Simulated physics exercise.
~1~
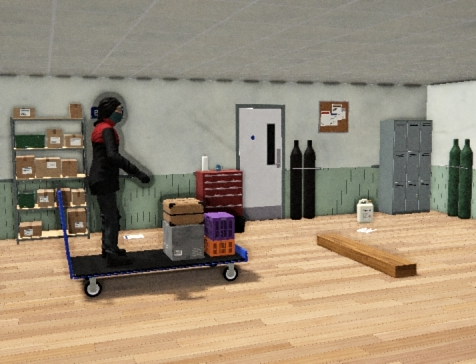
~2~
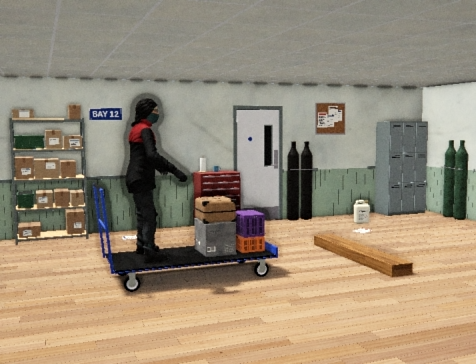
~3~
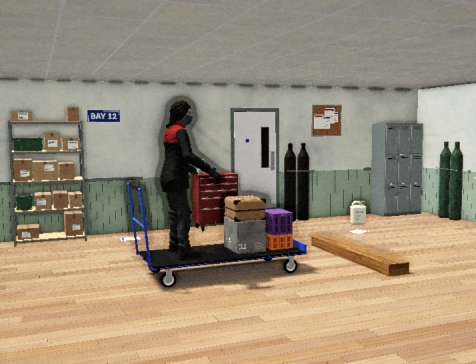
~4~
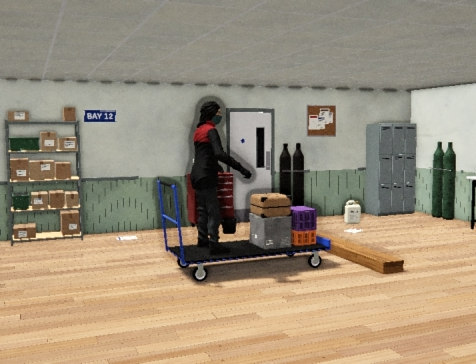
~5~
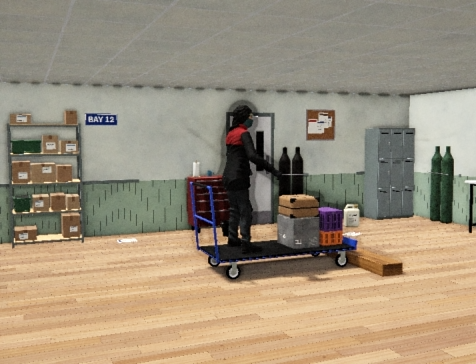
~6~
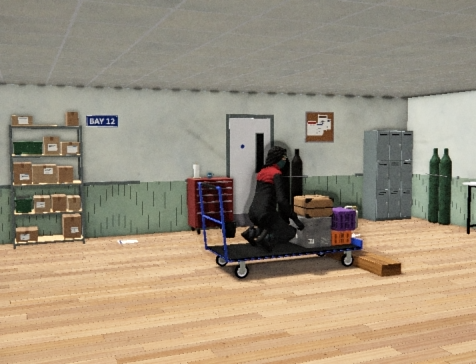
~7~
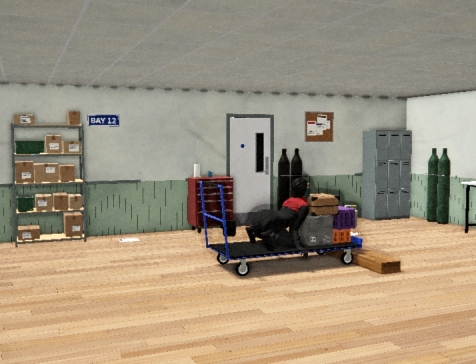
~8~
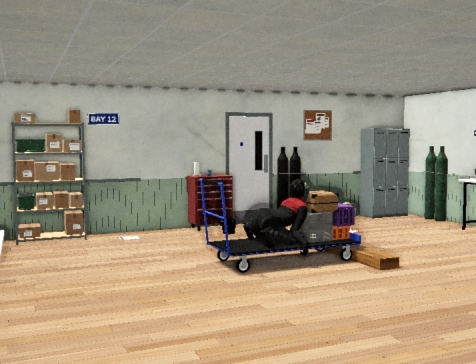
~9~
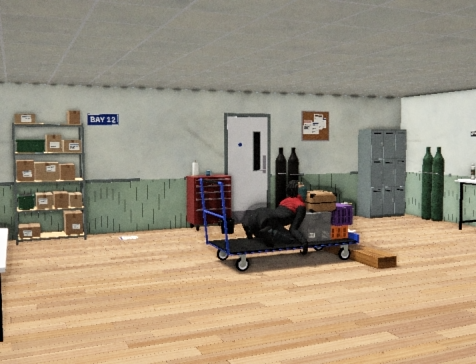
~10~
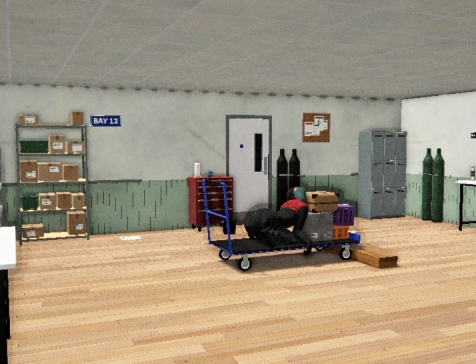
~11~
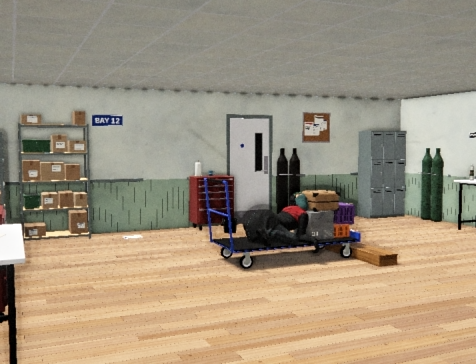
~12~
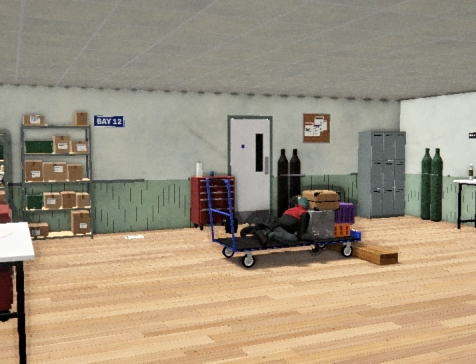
At first, a dark figure with red on the shoulders stands on a blue-handled platform trolley, behind a brown case on a grey parcel and a purple crate on an orange one. The trolley rolls right across a wooden floor toward a low brown sill, passing shelves and a red tool cabinet. It stops at the sill, and the figure's knees fold. The figure sinks forward and slumps against the load, which barely shifts. In the end, the trolley stands still and level, with all four pieces still stacked and the figure lying crumpled on the deck behind them.
